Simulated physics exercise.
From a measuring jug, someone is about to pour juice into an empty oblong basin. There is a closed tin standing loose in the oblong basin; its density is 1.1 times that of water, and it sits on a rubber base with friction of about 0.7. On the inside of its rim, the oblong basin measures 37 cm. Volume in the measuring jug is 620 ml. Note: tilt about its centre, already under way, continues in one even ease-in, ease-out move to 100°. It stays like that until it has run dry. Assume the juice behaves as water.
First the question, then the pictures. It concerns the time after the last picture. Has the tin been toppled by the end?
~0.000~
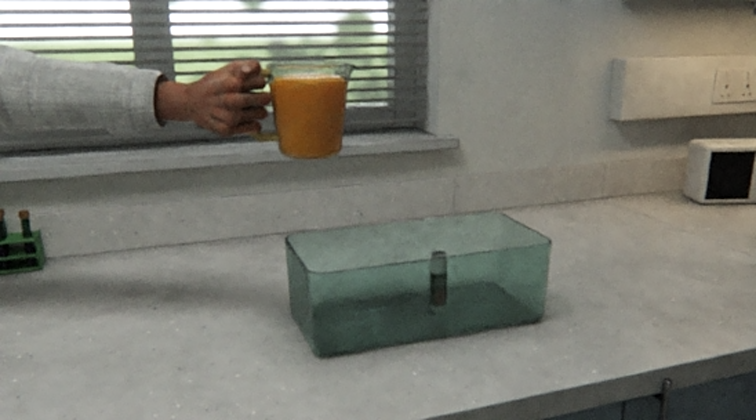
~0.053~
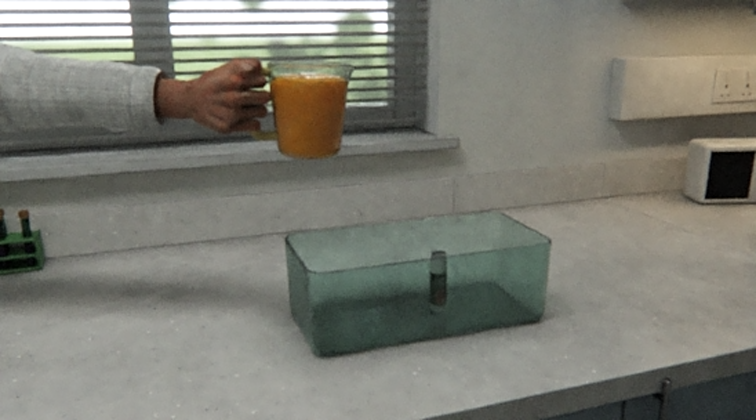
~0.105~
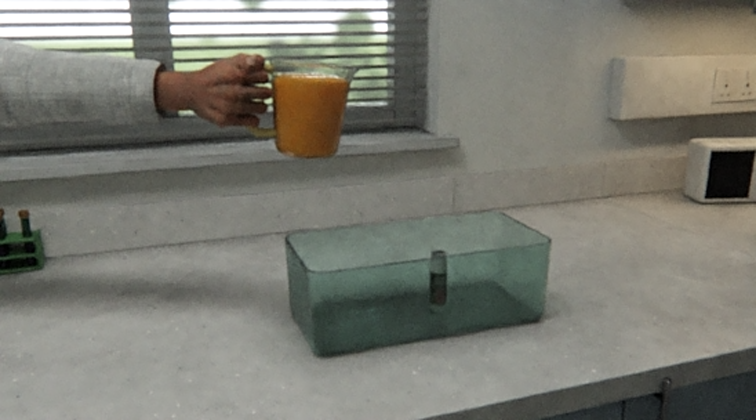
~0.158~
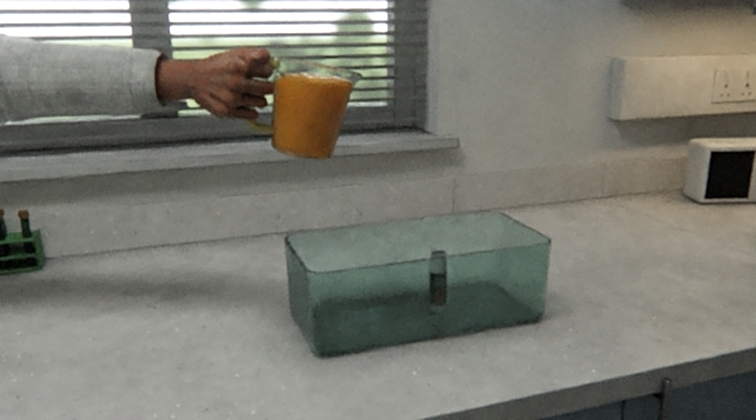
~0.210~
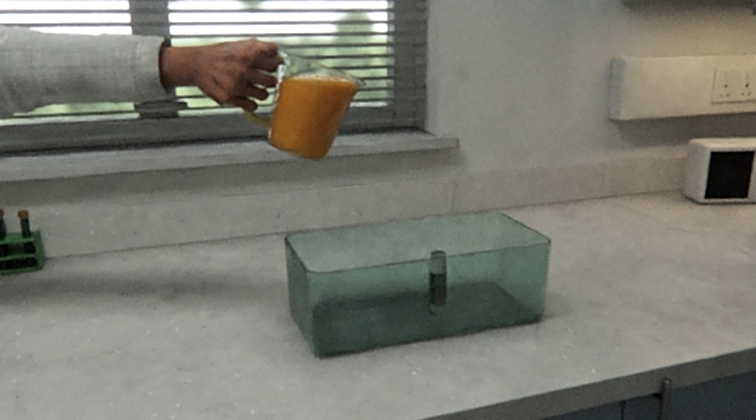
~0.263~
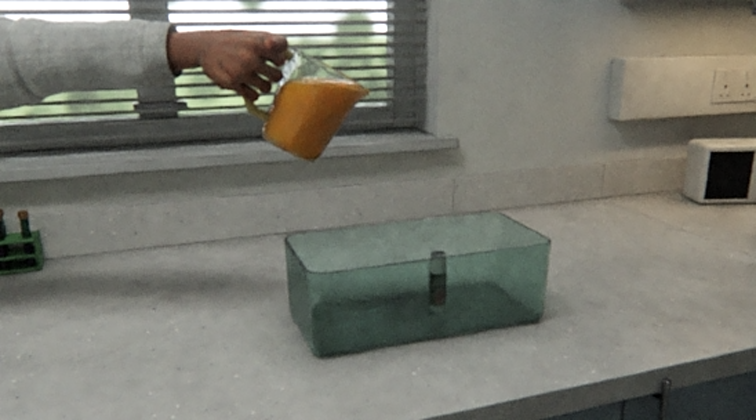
It overturns.
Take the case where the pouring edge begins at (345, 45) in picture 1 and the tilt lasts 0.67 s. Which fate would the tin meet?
It tumbles.
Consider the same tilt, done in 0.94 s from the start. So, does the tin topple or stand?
Tips over.
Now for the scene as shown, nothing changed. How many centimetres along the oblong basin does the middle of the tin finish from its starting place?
Around 9.0 cm.
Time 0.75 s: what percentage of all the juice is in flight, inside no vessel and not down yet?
Near 26 percent.
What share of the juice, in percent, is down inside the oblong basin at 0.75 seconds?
Some 58 percent of the total.
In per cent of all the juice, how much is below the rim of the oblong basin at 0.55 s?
9 %, roughly.
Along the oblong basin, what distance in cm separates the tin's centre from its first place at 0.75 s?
Centre to centre, close to 3 cm.
Then, 0.55 s in, the tilt is 88° and 59 per cent is still to pour; the tin stands where it began.
Then, 0.75 s in, the tilt is 100° and 16 per cent is still to pour; the tin leans 17°.
Then, 0.97 s in, the tilt is 100° and 2 per cent is still to pour; the tin lies on its side.
Then, 1.21 s in, the tilt is 100° and 0 per cent is still to pour; the tin lies on its side.
Finally, the tin lies on its side.
